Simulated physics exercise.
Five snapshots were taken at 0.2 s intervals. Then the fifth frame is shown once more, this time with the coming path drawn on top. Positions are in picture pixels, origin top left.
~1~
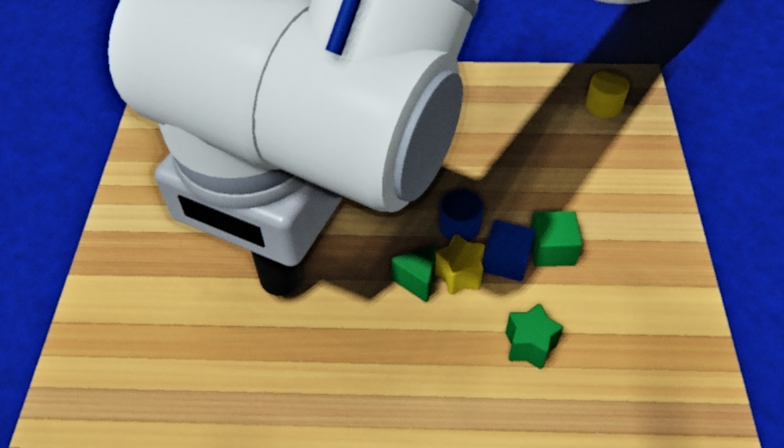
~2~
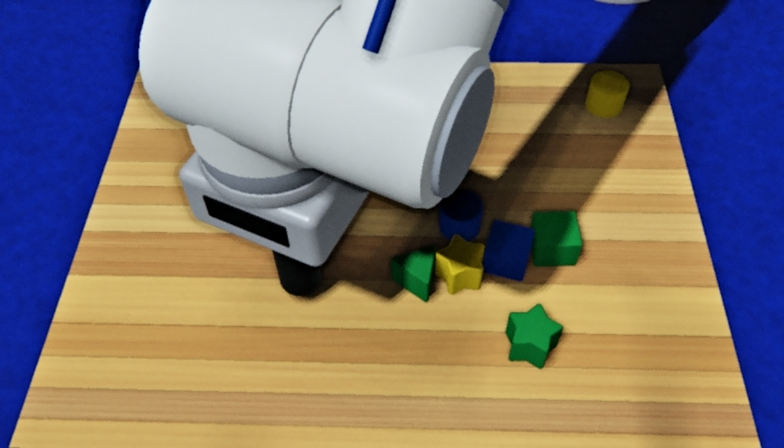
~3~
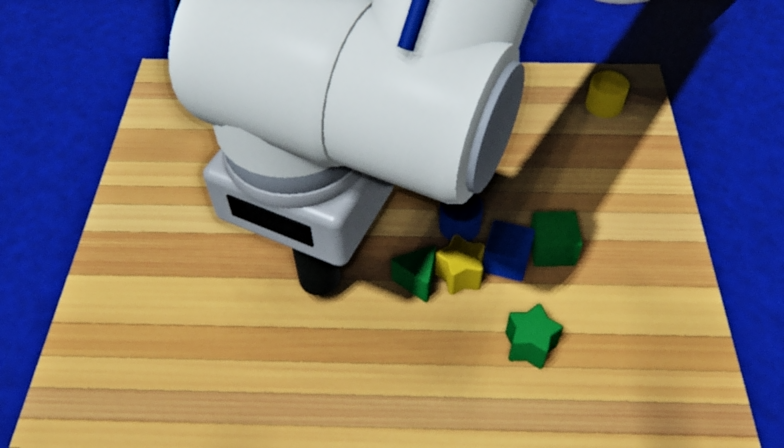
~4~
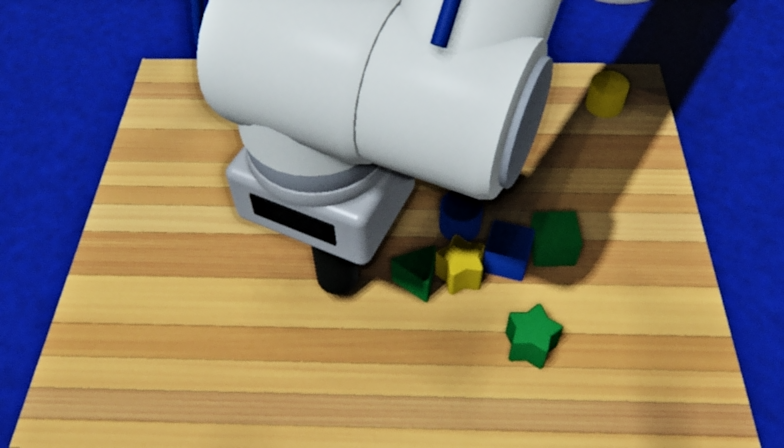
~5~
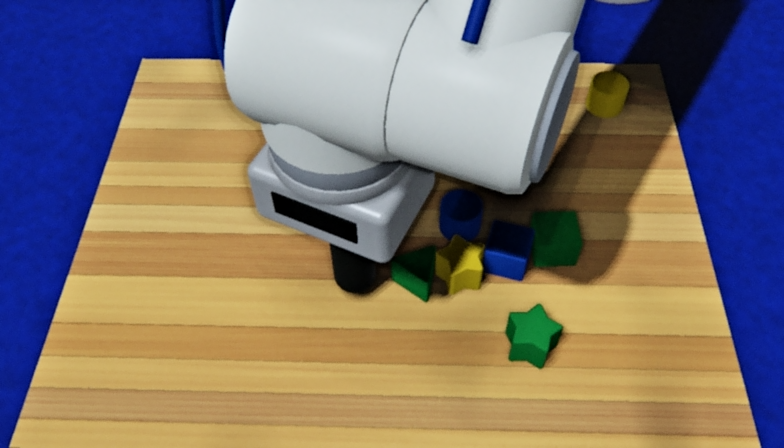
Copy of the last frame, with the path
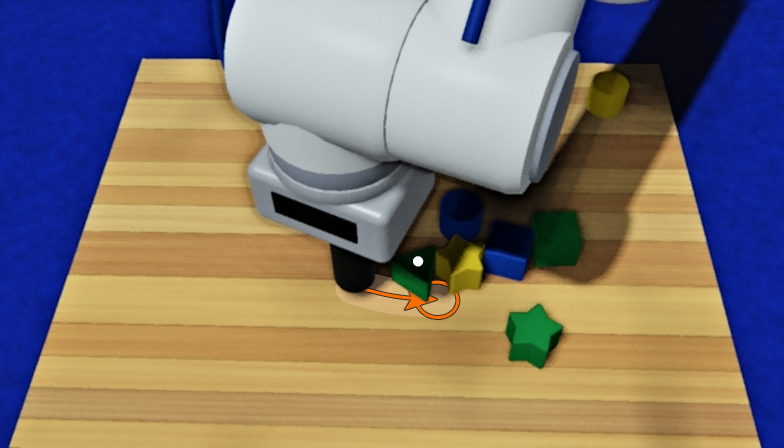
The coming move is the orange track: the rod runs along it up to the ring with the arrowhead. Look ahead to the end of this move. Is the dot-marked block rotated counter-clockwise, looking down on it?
I'd say yes.
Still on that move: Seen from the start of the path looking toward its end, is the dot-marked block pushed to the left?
Final answer: Yes.
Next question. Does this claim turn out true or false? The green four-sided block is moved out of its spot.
False.
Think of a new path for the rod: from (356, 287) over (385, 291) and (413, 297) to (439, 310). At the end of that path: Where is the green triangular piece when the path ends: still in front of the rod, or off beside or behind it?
Expect to find it next to or behind the rod.
The drawn path runs from (356, 287) by way of (396, 296) to (437, 300); the dot is on the green triangular piece.
The first path, step by step. Halfway along, rod (396, 287); green triangular piece (424, 256).
At the end, rod (438, 290); green triangular piece (429, 247), turned 30° anticlockwise; blue circular block not moved; yellow star block (468, 249); blue four-sided block (515, 240); green four-sided block not moved.
